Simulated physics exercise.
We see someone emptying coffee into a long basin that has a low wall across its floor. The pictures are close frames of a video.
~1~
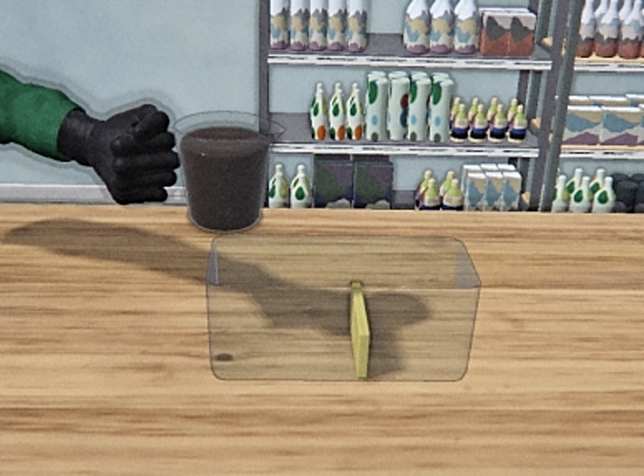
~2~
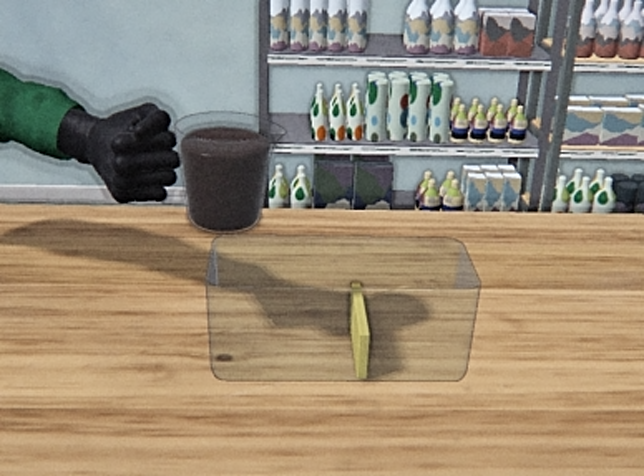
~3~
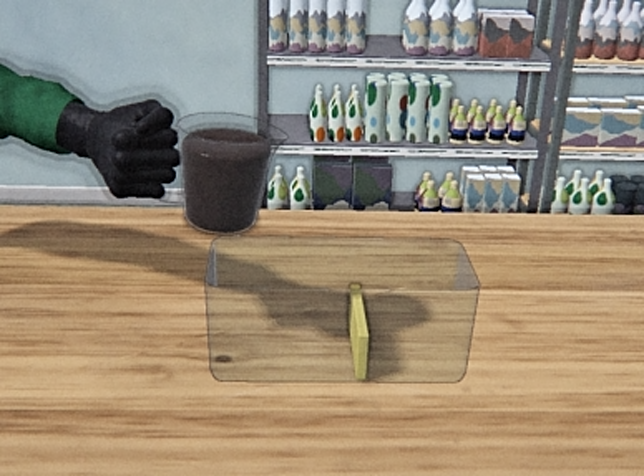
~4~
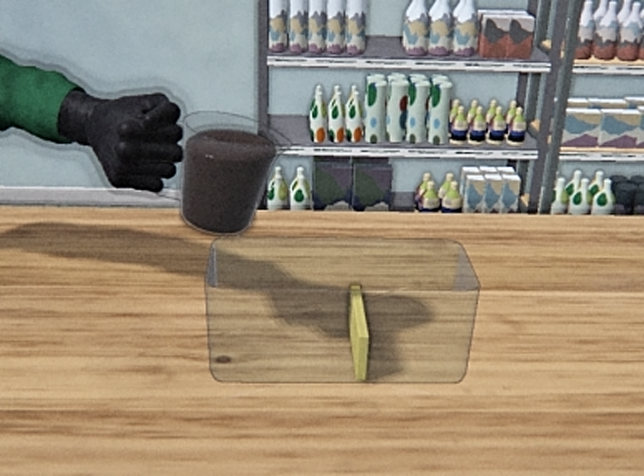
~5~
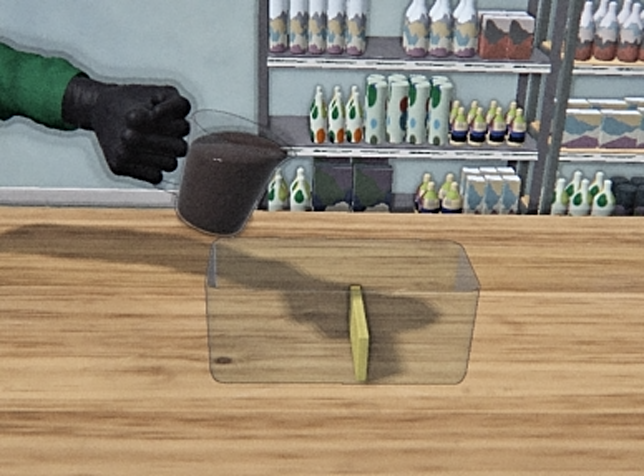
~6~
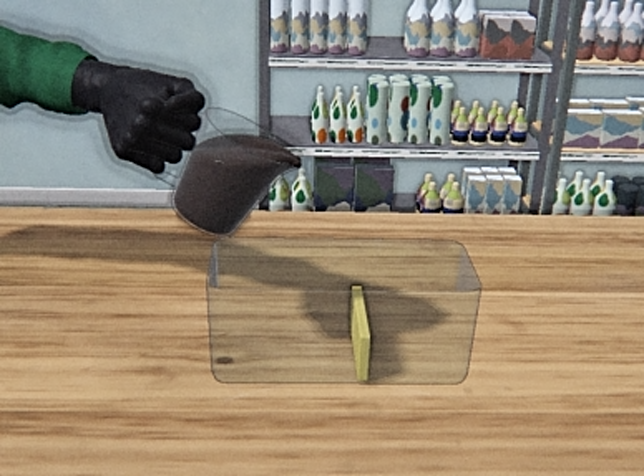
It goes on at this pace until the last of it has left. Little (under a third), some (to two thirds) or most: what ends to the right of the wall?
In the end less than a third is right of the wall.
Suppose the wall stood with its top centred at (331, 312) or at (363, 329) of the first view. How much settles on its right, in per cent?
Near 50 % and 10 %.
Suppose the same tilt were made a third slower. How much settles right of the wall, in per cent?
Roughly 5 in a hundred.
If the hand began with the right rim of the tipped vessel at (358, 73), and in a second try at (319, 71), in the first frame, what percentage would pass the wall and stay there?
About 95 and 80 per cent.
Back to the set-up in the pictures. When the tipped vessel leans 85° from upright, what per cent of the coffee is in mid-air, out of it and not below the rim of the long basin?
Roughly 20 in a hundred.
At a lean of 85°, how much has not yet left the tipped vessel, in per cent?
Close to 60 per cent.
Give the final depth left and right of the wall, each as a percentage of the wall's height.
Some 40 per cent left and 0 right.
A moment on, the tilt is 85° and 58 per cent is still to pour, 22 is left of the wall and 1 right of it.
Next, the tilt is 99° and 15 per cent is still to pour, 73 is left of the wall and 1 right of it.
Then the tilt is 99° and 2 per cent is still to pour, 92 is left of the wall and 2 right of it.
Later the tilt is 99° and 0 per cent is still to pour, 95 is left of the wall and 3 right of it.
Finally, 95 per cent lies left of the wall, 3 right of it and 2 outside.
